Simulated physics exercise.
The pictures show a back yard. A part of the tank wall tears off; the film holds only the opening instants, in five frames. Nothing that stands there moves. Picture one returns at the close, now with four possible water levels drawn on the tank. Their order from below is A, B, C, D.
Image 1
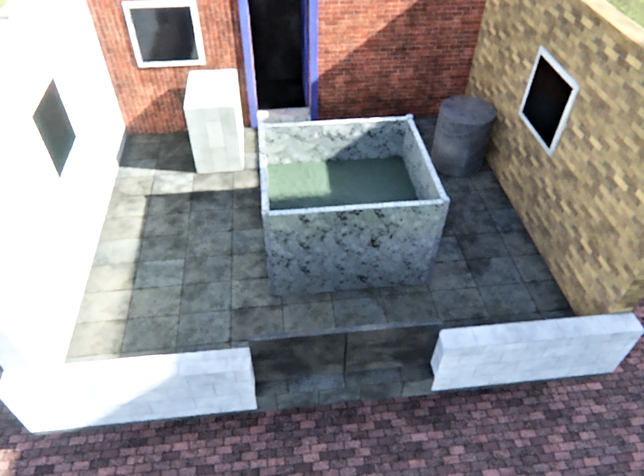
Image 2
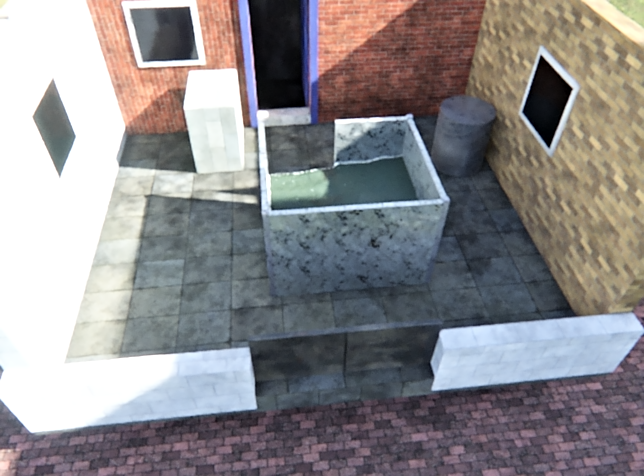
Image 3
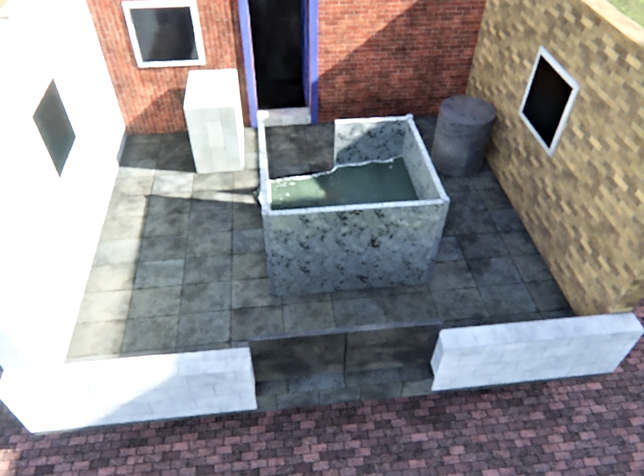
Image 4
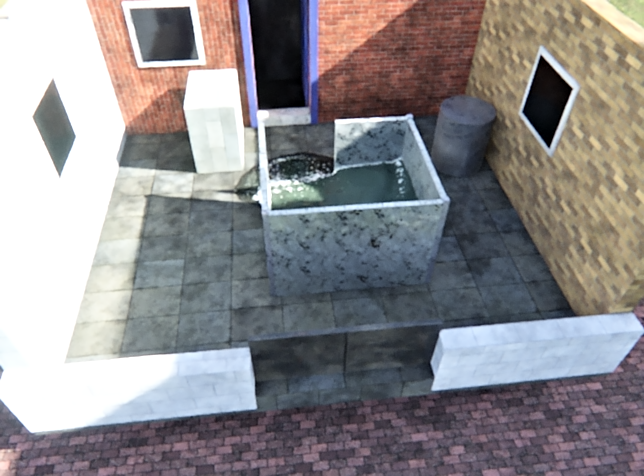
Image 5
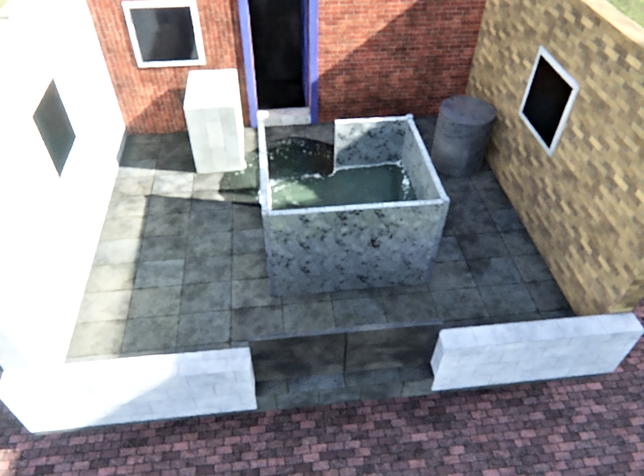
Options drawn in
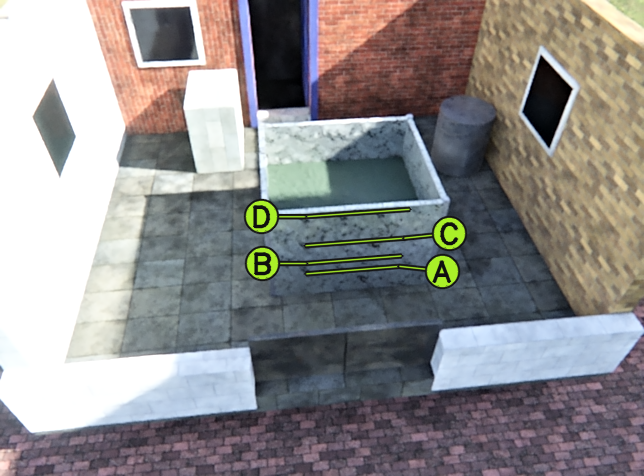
Back yard with a raised stone tank, its rear wall opening at the left and greenish water pouring out across the paving.
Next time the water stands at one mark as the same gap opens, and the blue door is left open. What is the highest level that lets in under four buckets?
Take A.
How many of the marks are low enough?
One of them.
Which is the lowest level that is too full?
That is level B.
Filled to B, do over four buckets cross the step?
Yes, that goes wrong.
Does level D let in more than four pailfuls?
Yes, it does.
On the marked copy, A at (353, 270); B at (354, 259); C at (355, 241); D at (357, 213); from the bottom up A, B, C, D.
Choosing A, a bucket or two gets in.
Choosing B, about 9 bucketfuls get in.
Choosing C, dozens of bucketfuls pour in.
Choosing D, dozens of bucketfuls pour in.
